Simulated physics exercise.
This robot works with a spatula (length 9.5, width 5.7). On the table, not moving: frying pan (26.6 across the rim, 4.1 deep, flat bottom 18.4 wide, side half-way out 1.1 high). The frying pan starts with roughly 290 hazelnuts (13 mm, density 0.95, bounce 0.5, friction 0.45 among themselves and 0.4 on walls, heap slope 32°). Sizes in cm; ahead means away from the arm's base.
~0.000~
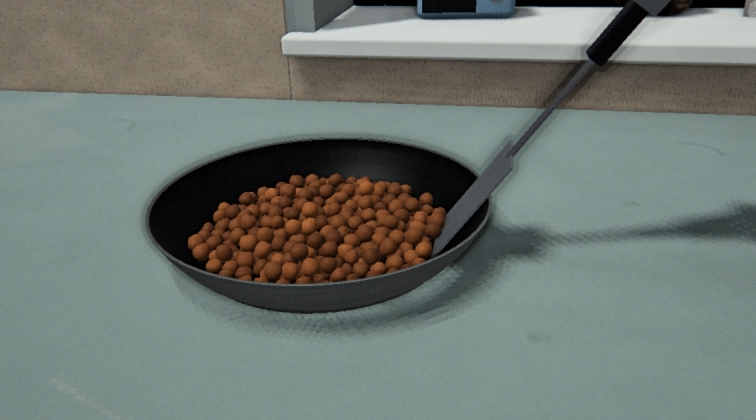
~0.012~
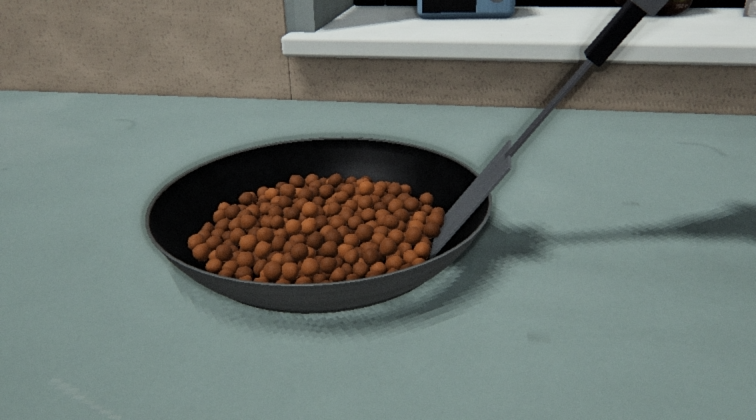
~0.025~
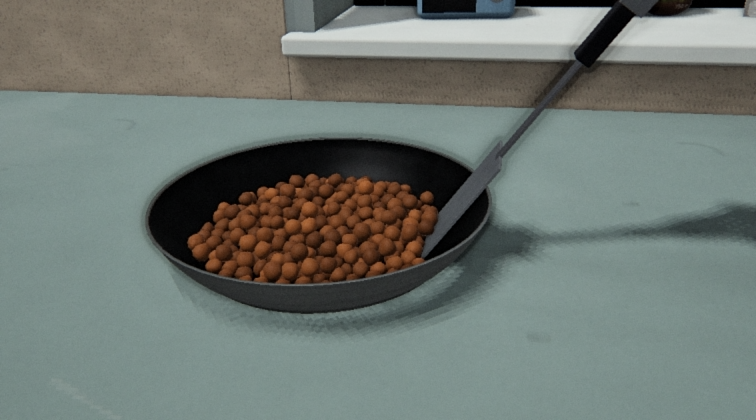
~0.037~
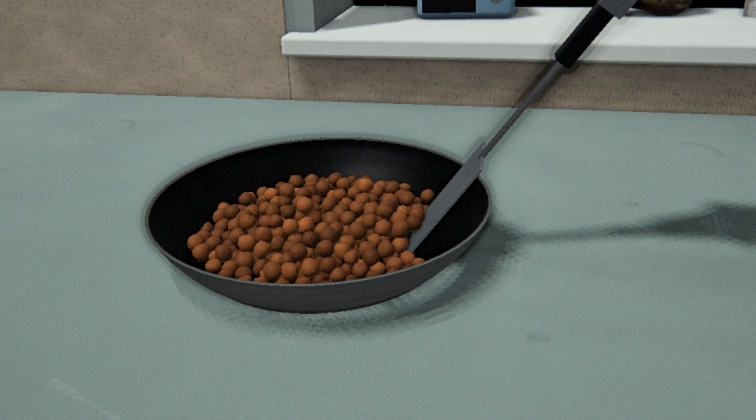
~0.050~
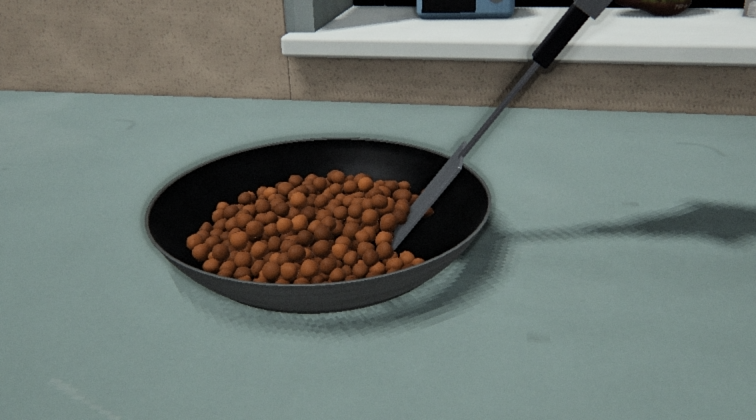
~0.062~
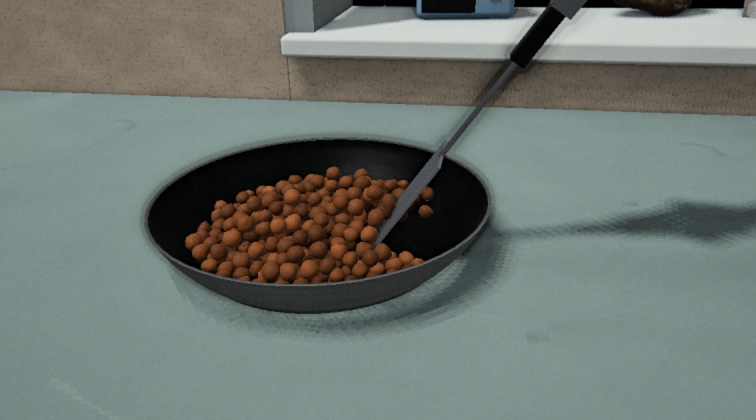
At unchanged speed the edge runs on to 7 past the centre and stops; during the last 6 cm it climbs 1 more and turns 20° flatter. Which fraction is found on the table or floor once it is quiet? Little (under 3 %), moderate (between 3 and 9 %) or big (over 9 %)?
On the table or floor the share is moderate, between 3 and 9 %.
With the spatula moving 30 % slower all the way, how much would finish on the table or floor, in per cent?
It would be near 0 per cent.
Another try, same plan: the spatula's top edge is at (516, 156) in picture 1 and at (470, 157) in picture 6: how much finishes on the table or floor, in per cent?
About 0 per cent.
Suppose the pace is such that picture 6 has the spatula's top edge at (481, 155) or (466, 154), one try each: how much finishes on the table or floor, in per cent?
Some 0 and 0 per cent.
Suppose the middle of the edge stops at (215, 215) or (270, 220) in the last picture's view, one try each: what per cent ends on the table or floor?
Some 15 and 0 per cent.
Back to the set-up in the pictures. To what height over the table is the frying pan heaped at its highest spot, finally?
Some 5.0 cm.
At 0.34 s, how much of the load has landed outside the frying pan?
About 4 per cent.
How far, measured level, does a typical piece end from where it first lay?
About 3 cm.
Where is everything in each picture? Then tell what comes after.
Spatula top edge at (512, 153), sloping 55°; upper third of the load around (318, 221), from x 195 to 440, top at y 180; 291 in the frying pan, in the first picture.
Spatula top edge at (510, 153), sloping 55°; upper third of the load around (318, 221), from x 195 to 440, top at y 180, in the second picture.
Spatula top edge at (501, 154), sloping 55°; upper third of the load around (318, 220), from x 195 to 430, top at y 180, in the third picture.
Spatula top edge at (483, 154), sloping 55°; upper third of the load around (323, 217), from x 195 to 425, top at y 180, in the fourth picture.
Spatula top edge at (463, 154), sloping 55°; upper third of the load around (321, 211), from x 195 to 425, top at y 175, in the fifth picture.
Spatula top edge at (443, 153), sloping 55°; upper third of the load around (315, 208), from x 195 to 425, top at y 175; 291 in the frying pan, in the sixth picture.
After 0.09 s, sloping 55°, highest piece 7 above the table; 291 in the frying pan.
After 0.12 s, sloping 49°, highest piece 8 above the table; 291 in the frying pan.
After 0.34 s, sloping 35°, highest piece 5 above the table; 278 in the frying pan, 9 on the table or floor, 4 on the blade or in flight.
After 1.39 s, sloping 35°, highest piece 4 above the table; 278 in the frying pan, 13 on the table or floor.
At rest, 278 in the frying pan, 13 on the table or floor. That is 4 % on the table or floor.
